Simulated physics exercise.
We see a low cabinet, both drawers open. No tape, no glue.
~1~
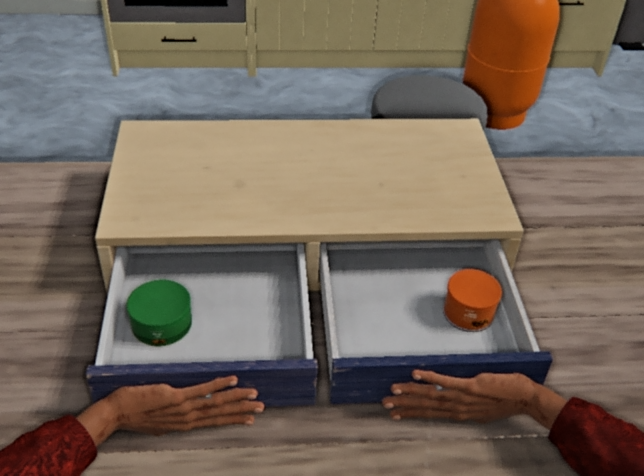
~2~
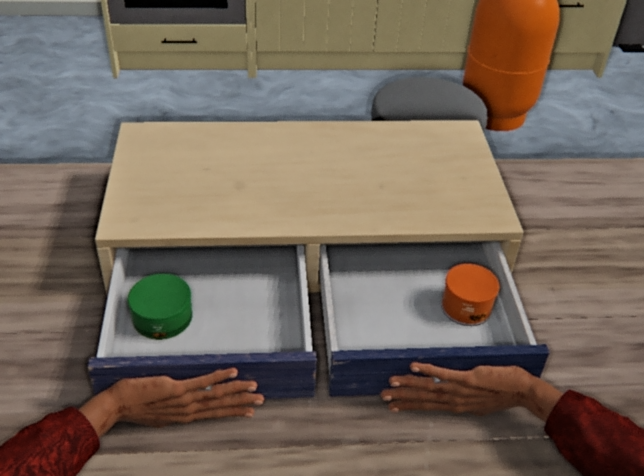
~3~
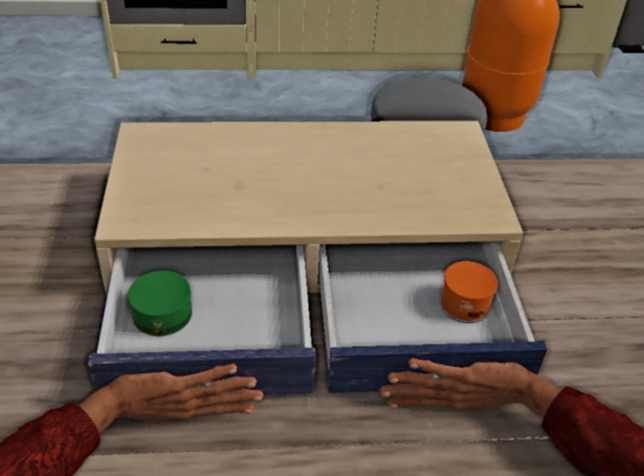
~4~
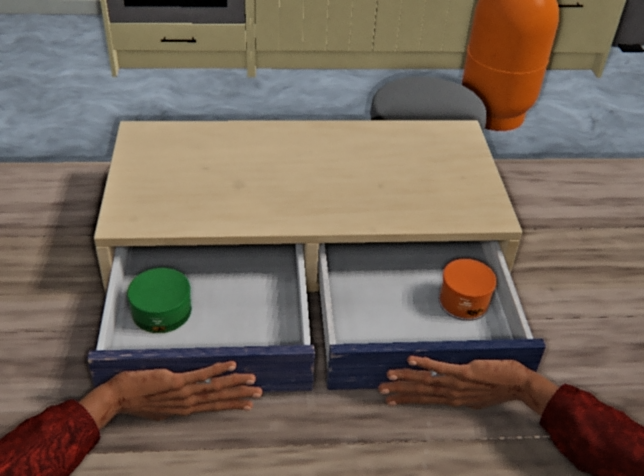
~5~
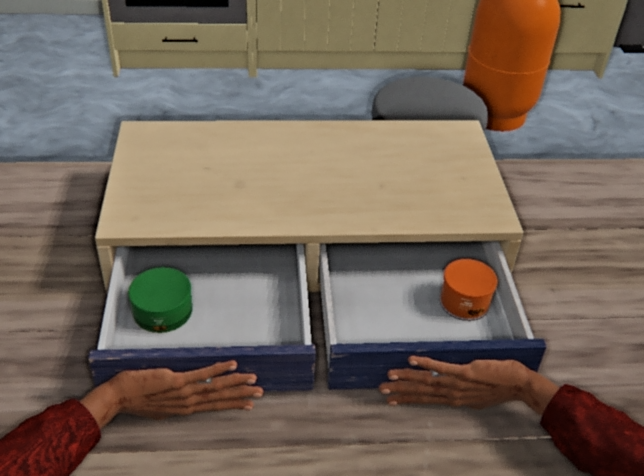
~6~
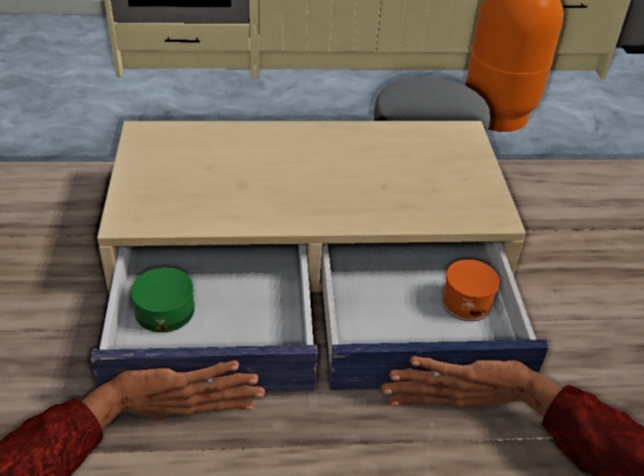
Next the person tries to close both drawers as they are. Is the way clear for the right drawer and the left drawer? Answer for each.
The right drawer goes all the way in, the left drawer goes all the way in.
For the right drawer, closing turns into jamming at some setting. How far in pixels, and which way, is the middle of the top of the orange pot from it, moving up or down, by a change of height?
Some 8 pixels, up.
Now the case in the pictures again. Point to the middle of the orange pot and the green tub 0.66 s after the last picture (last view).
The orange pot at (452, 230), the green tub at (171, 235).
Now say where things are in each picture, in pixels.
In the first picture, right drawer (422, 304) wide open; left drawer (209, 309) wide open; green tub (160, 313).
In the second picture, left drawer (209, 303) wide open; orange pot (469, 295).
In the third picture, right drawer (419, 295) wide open; chest (307, 203).
In the fourth picture, left drawer (208, 297) wide open; green tub (160, 301).
In the fifth picture, right drawer (419, 293) wide open; orange pot (467, 290).
In the sixth picture, right drawer (421, 294) wide open; left drawer (211, 297) wide open; chest (309, 202).
Then, 0.40 s on from there, right drawer about half in; left drawer about half in.
In the end, the right drawer closes; the left drawer closes.
